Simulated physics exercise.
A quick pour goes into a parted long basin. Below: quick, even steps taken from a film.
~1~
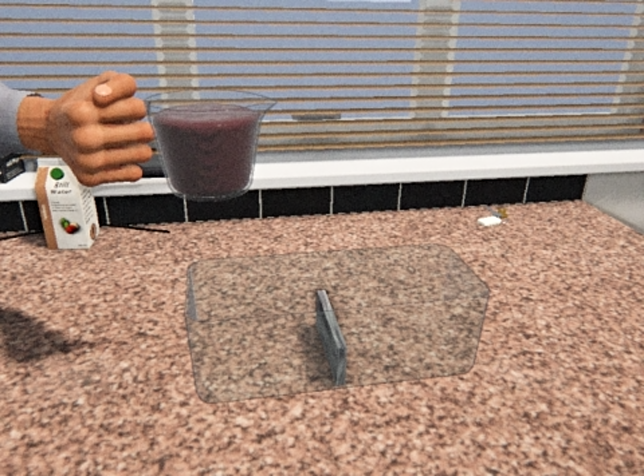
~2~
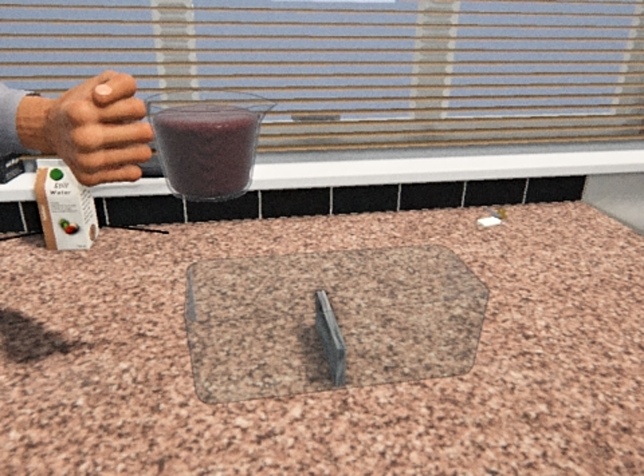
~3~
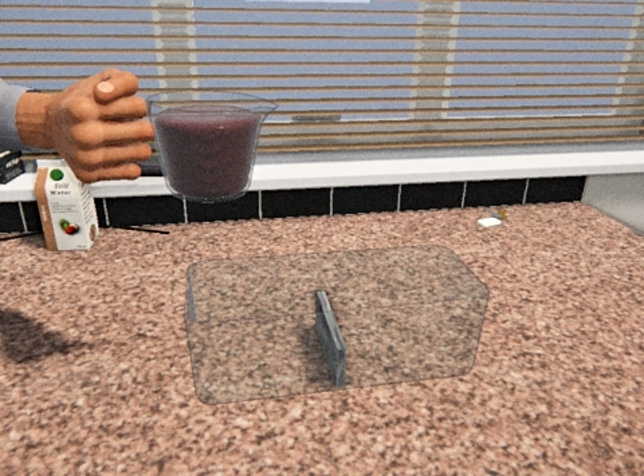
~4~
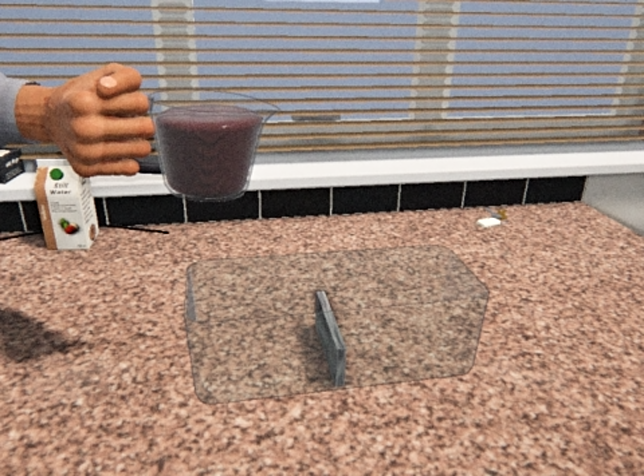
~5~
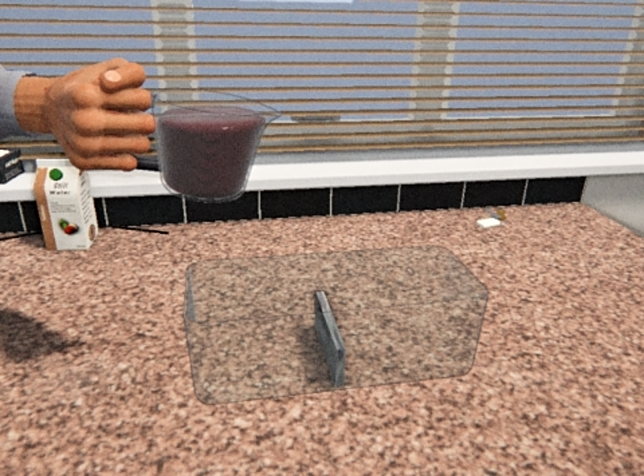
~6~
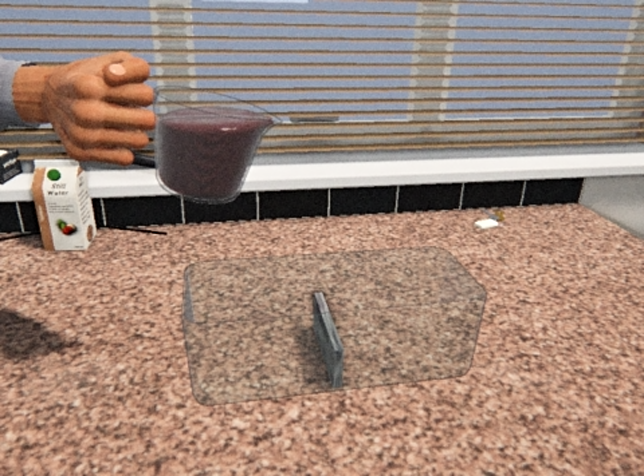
A hand held a clear jug of dark red wine above a speckled counter, up and to the left of a see-through divided basin, and slowly tilted it a little to the right.
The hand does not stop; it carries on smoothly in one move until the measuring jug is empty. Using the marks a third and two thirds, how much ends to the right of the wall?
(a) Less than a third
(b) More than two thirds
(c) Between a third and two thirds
(c) Between a third and two thirds.
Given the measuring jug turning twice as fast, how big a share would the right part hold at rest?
It comes to some 45 in a hundred.
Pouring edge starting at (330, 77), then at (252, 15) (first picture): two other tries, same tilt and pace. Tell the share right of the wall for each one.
First try: About 95 %; second try: About 50 %.
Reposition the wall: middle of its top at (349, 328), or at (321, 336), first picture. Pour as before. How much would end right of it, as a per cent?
In turn 25 and 70 in a hundred.
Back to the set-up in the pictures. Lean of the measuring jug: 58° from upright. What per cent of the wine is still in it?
Near 65 per cent.
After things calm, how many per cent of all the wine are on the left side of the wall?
Some 40 parts in a hundred.
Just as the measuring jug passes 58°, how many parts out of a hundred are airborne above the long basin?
Some 20 per cent.
A moment on, the tilt is 58° and 66 per cent is still to pour, 1 is left of the wall and 11 right of it.
Next, the tilt is 88° and 16 per cent is still to pour, 13 is left of the wall and 55 right of it.
Then the tilt is 96° and 1 per cent is still to pour, 37 is left of the wall and 59 right of it.
Later the tilt is 96° and 0 per cent is still to pour, 38 is left of the wall and 60 right of it.
At rest 38 per cent lies left of the wall, 60 right of it and 2 outside.
